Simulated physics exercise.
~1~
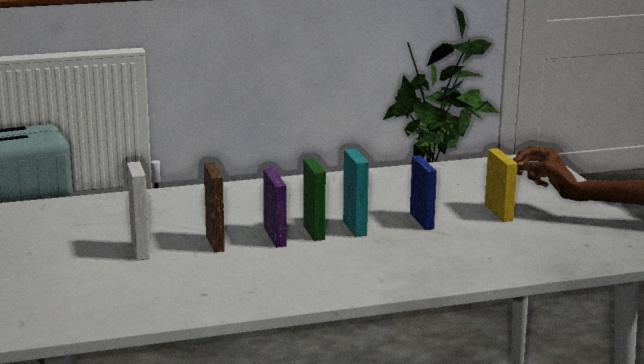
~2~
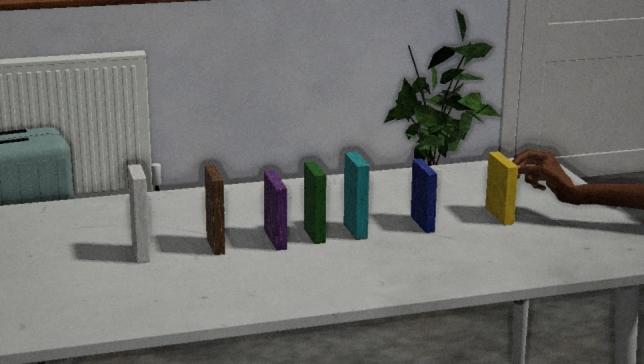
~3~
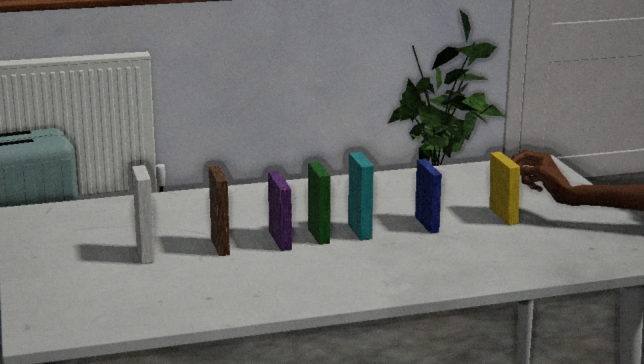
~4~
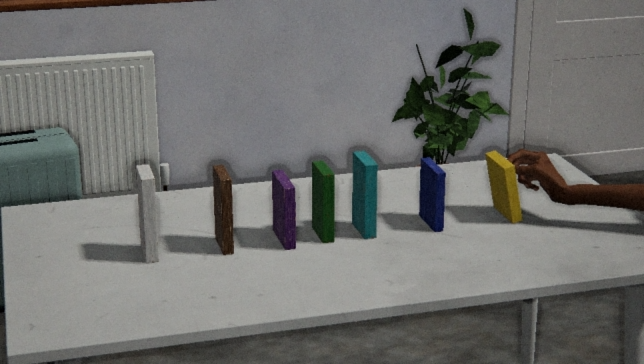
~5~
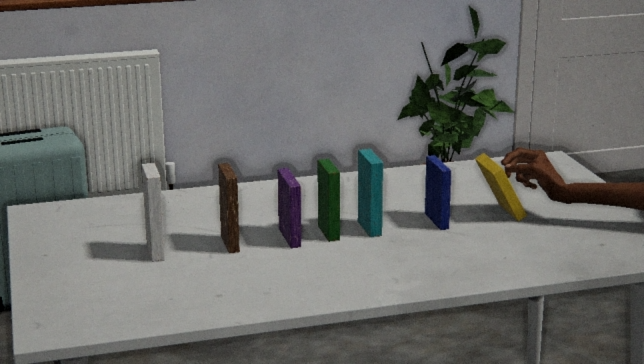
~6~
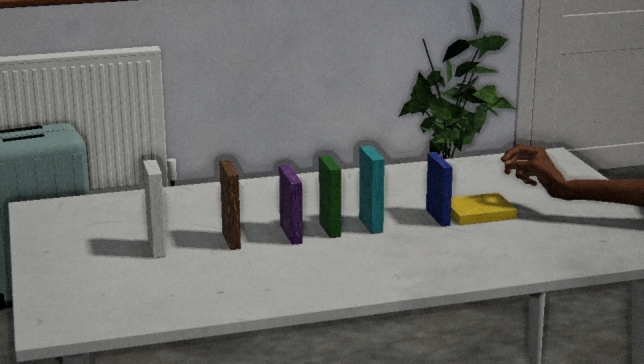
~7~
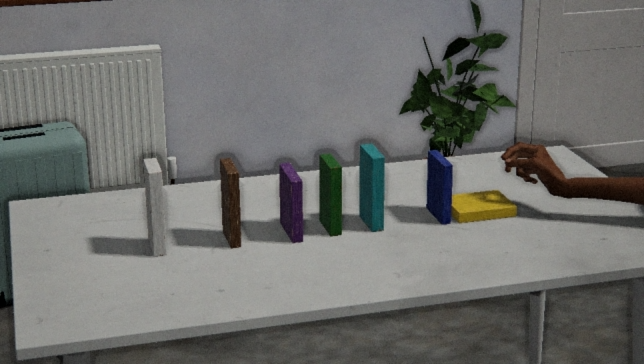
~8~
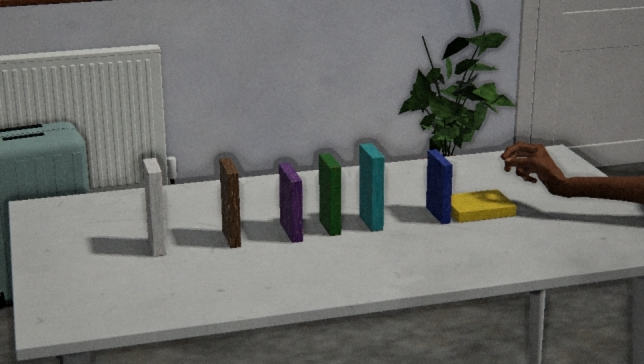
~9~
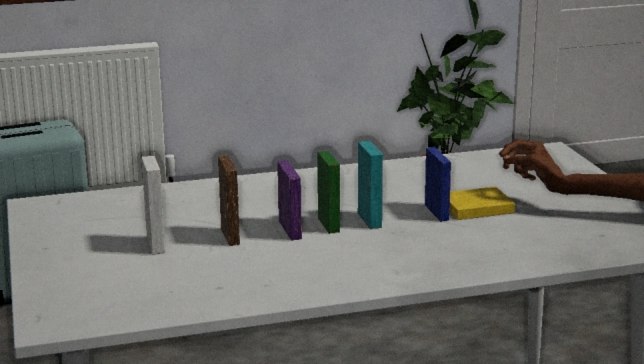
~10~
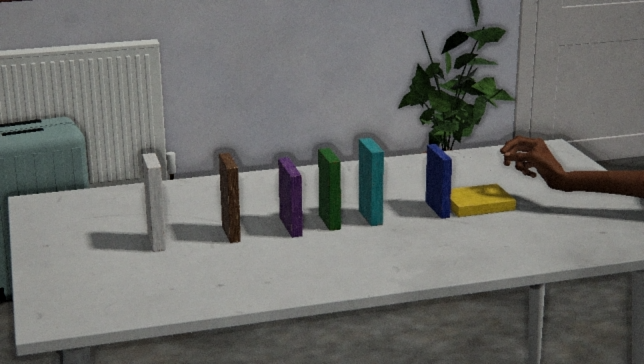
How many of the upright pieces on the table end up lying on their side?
Only one of them, the yellow block, ends up lying on its side.
